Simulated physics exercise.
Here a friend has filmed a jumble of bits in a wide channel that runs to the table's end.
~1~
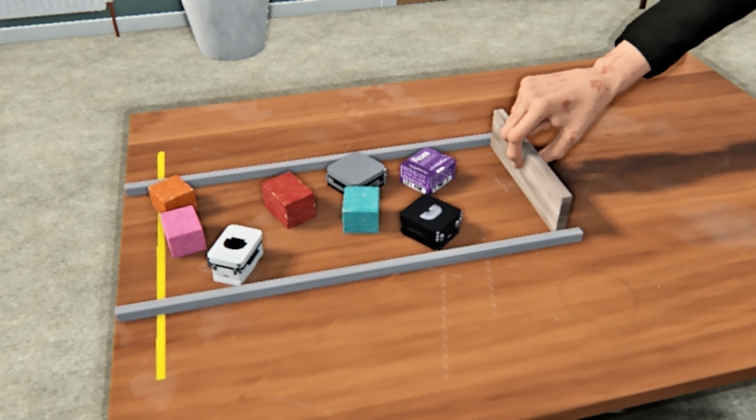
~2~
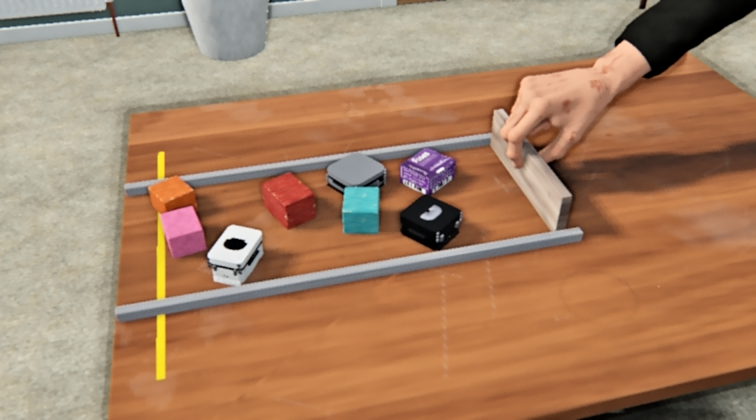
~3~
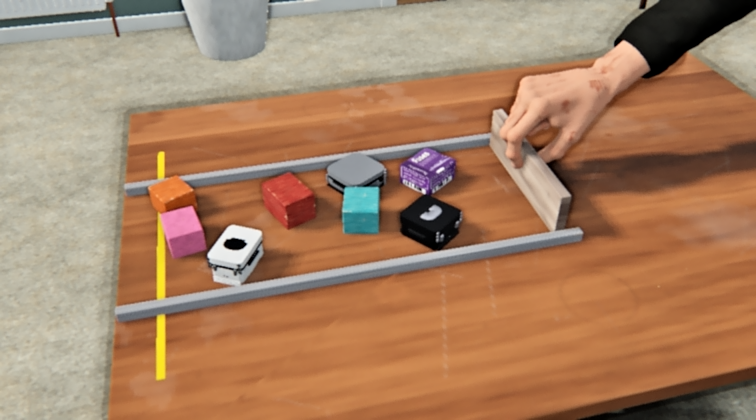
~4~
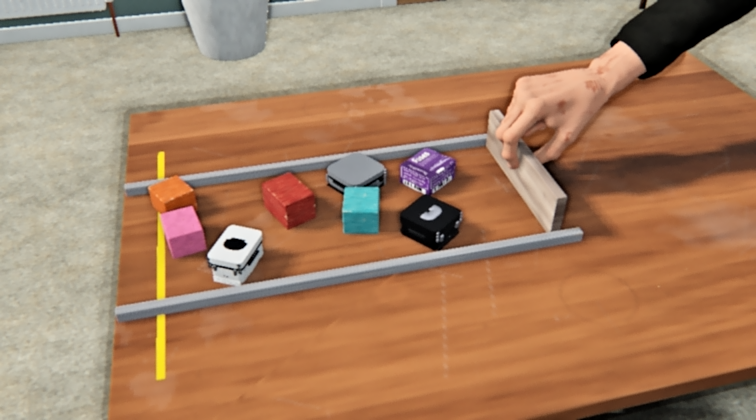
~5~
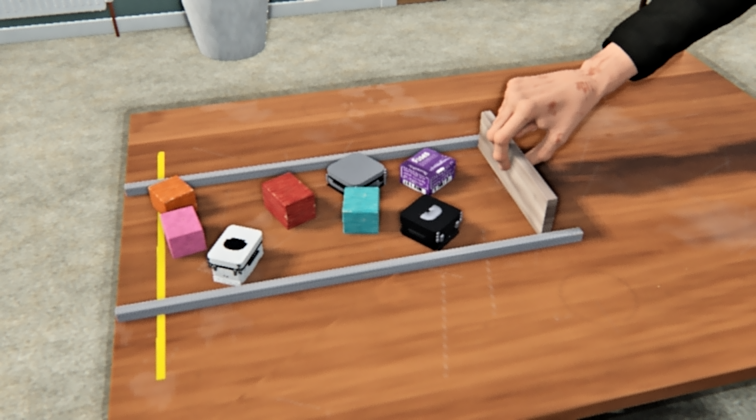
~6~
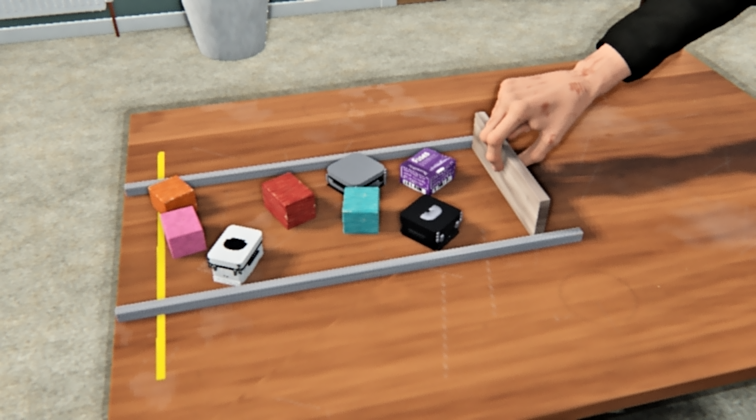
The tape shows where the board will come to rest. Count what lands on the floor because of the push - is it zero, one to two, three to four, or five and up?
Those that leave the table: Five at the least.
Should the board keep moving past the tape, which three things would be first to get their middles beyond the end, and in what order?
Orange block, pink block, grey case.
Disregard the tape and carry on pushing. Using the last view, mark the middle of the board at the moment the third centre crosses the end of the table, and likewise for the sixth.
At (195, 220) for the third, at (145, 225) for the sixth.
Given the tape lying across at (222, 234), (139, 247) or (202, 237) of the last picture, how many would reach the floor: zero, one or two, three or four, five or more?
Results per position - 1 or 2 / five or over / one to two.
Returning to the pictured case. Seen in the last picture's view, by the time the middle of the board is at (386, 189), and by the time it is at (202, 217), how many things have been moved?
At the first spot the count is 5, and at the second it is 8.
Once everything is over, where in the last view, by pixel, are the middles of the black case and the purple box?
(134, 262) and (135, 205).
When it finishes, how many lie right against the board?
Contact count: 3.
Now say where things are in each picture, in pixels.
In the first picture, orange block (173, 199); pink block (183, 231); white case (237, 255); board (527, 168); tape (161, 244).
In the second picture, pink block (183, 232); board (527, 168).
In the third picture, white case (237, 255); grey case (356, 177).
In the fourth picture, orange block (173, 199); black case (430, 223).
In the fifth picture, pink block (183, 232); red block (289, 200).
In the sixth picture, orange block (173, 199); pink block (183, 232); white case (237, 255); board (507, 171); tape (161, 244).
A little later, none off yet; orange block at rest near (173, 199); pink block at rest near (183, 232); white case at rest near (237, 255).
When it is over, the number that fall off is five or more; down, grey case, red block, white case, pink block and orange block.
